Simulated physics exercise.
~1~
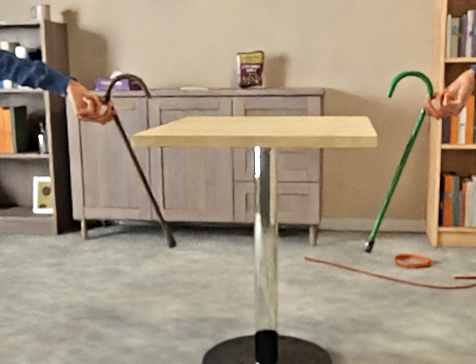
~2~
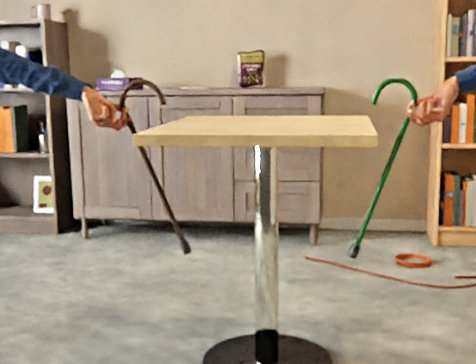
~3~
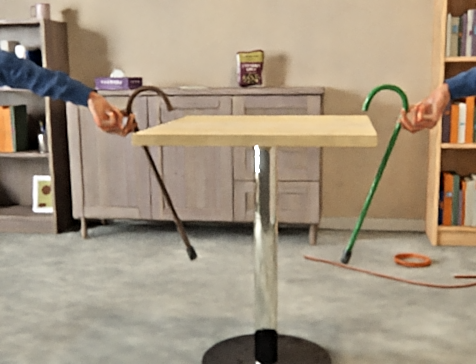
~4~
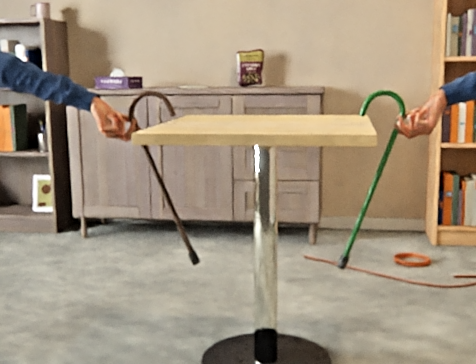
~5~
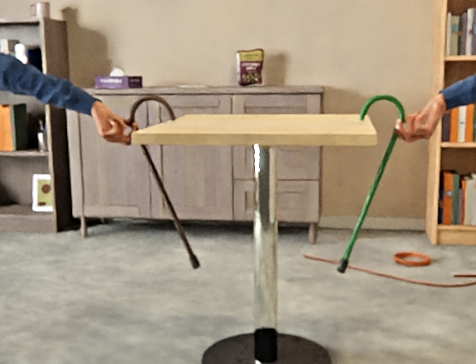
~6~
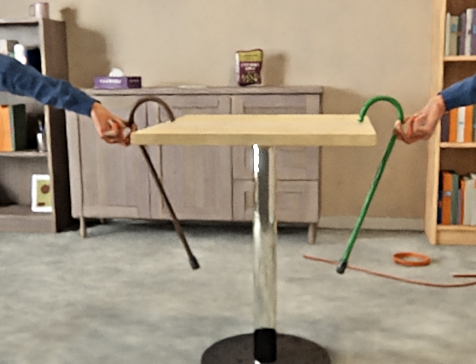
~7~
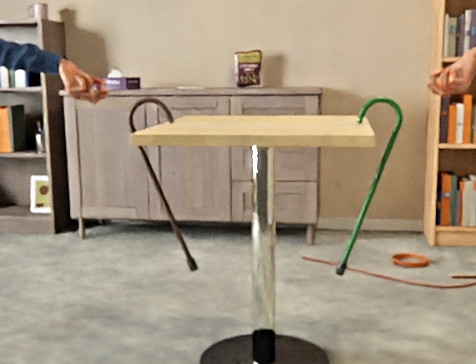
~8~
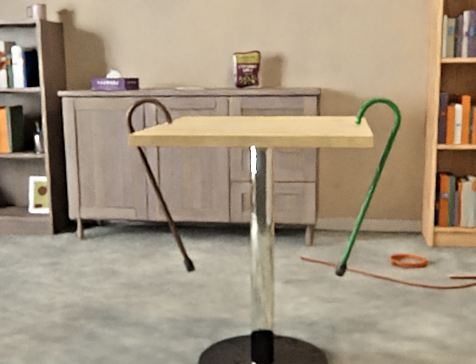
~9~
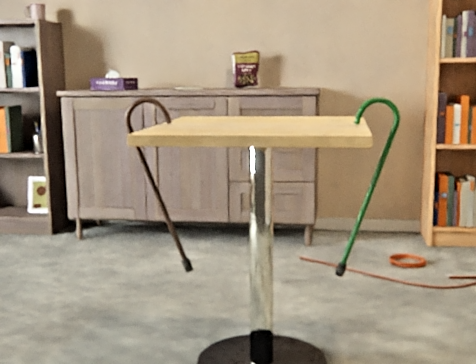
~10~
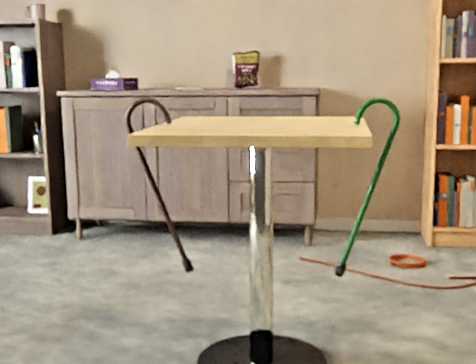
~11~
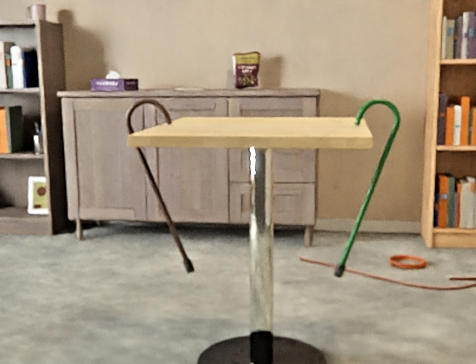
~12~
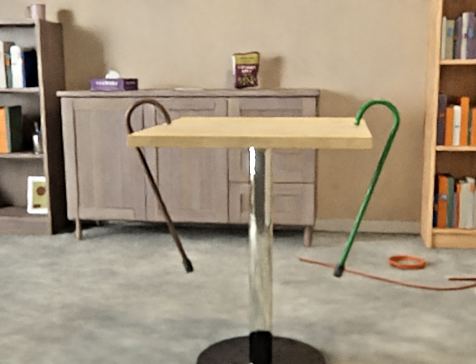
Two hands hook a brown cane and a green cane onto a table, leaving both hanging.
